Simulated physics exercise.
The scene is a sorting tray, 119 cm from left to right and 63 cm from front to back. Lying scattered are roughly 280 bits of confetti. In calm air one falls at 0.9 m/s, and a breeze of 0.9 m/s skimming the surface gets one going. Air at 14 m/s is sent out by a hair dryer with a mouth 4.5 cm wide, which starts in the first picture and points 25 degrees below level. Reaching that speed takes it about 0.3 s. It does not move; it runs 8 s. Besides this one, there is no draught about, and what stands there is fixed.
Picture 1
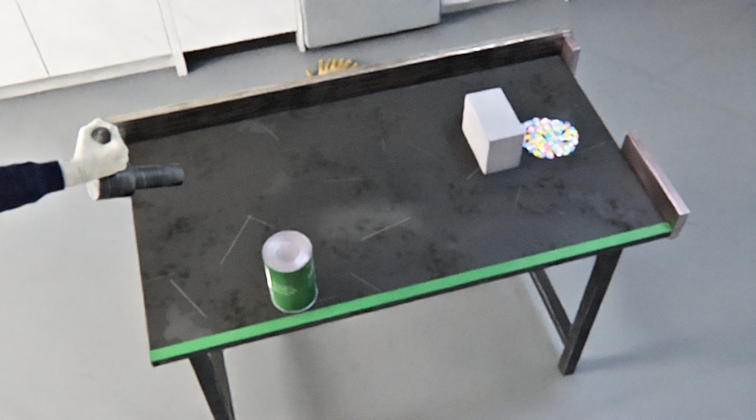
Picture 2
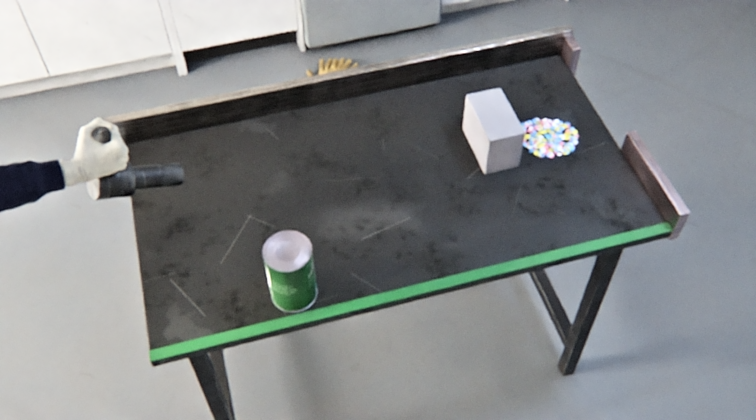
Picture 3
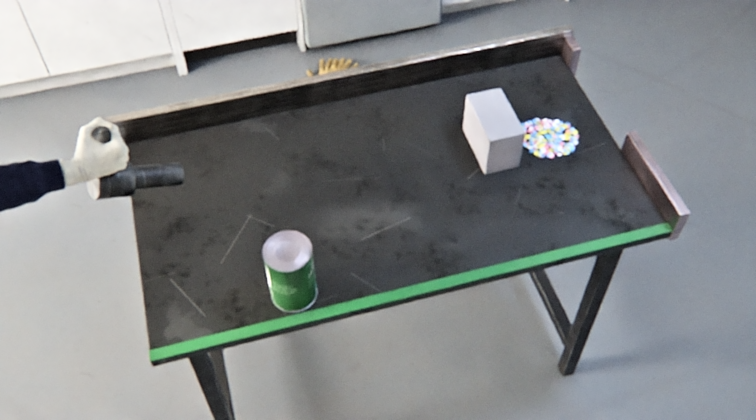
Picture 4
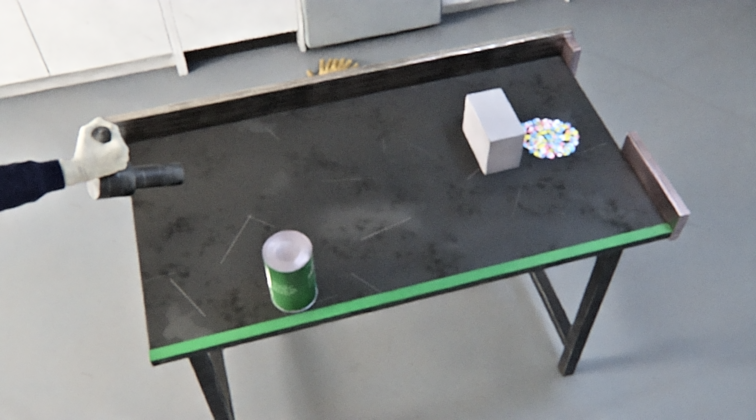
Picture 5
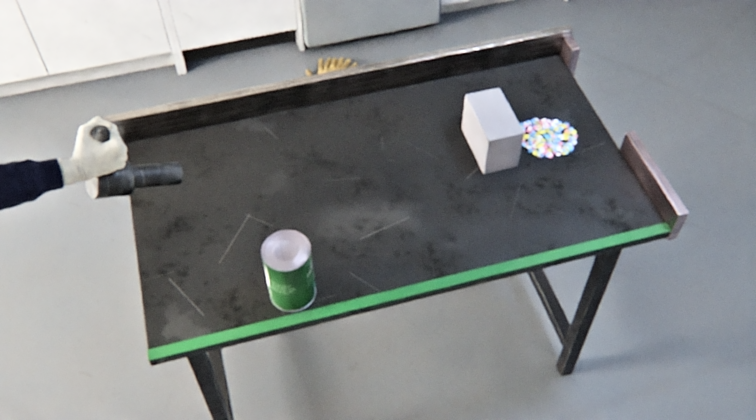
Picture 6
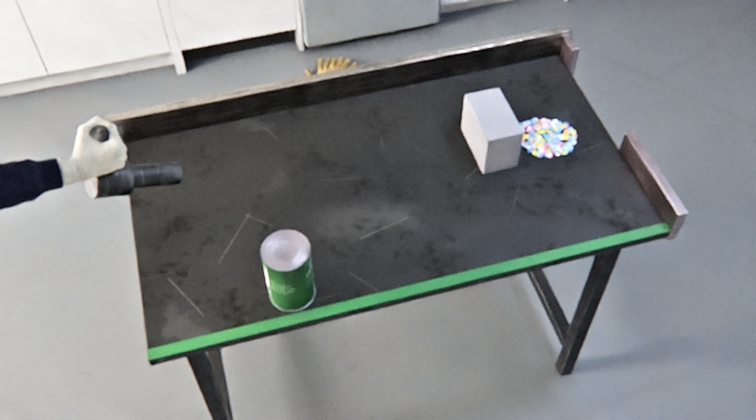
The clip shows a gloved hand holding a dark hair dryer at the left edge of a black, green-edged table, pointed toward a tin, a pale block and a patch of colourful confetti, while everything stays practically still.
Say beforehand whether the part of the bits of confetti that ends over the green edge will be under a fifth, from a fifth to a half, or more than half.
It should come out not even a fifth.
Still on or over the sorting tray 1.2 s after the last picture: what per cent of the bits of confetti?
Close to 100 in a hundred are still there at that time.
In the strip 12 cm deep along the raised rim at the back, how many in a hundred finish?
Around 0 in a hundred.
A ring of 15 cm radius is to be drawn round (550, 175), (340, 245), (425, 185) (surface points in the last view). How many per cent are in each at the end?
Estimates in listed order: 50 %; 0 %; 0 %.
Then, 1.2 s after the last picture, 0 % are over the green edge; the middle of those still in play is near (547, 138); 6 % have settled or left.
Then, 2.2 s after the last picture, 0 % are over the green edge; the middle of those still in play is near (539, 136); 9 % have settled or left.
Then, 4.1 s after the last picture, 0 % are over the green edge; the middle of those still in play is near (539, 136); 18 % have settled or left.
Then, 7.7 s after the last picture, at the end, 0 % are over the green edge; the middle of those still in play is near (537, 140).
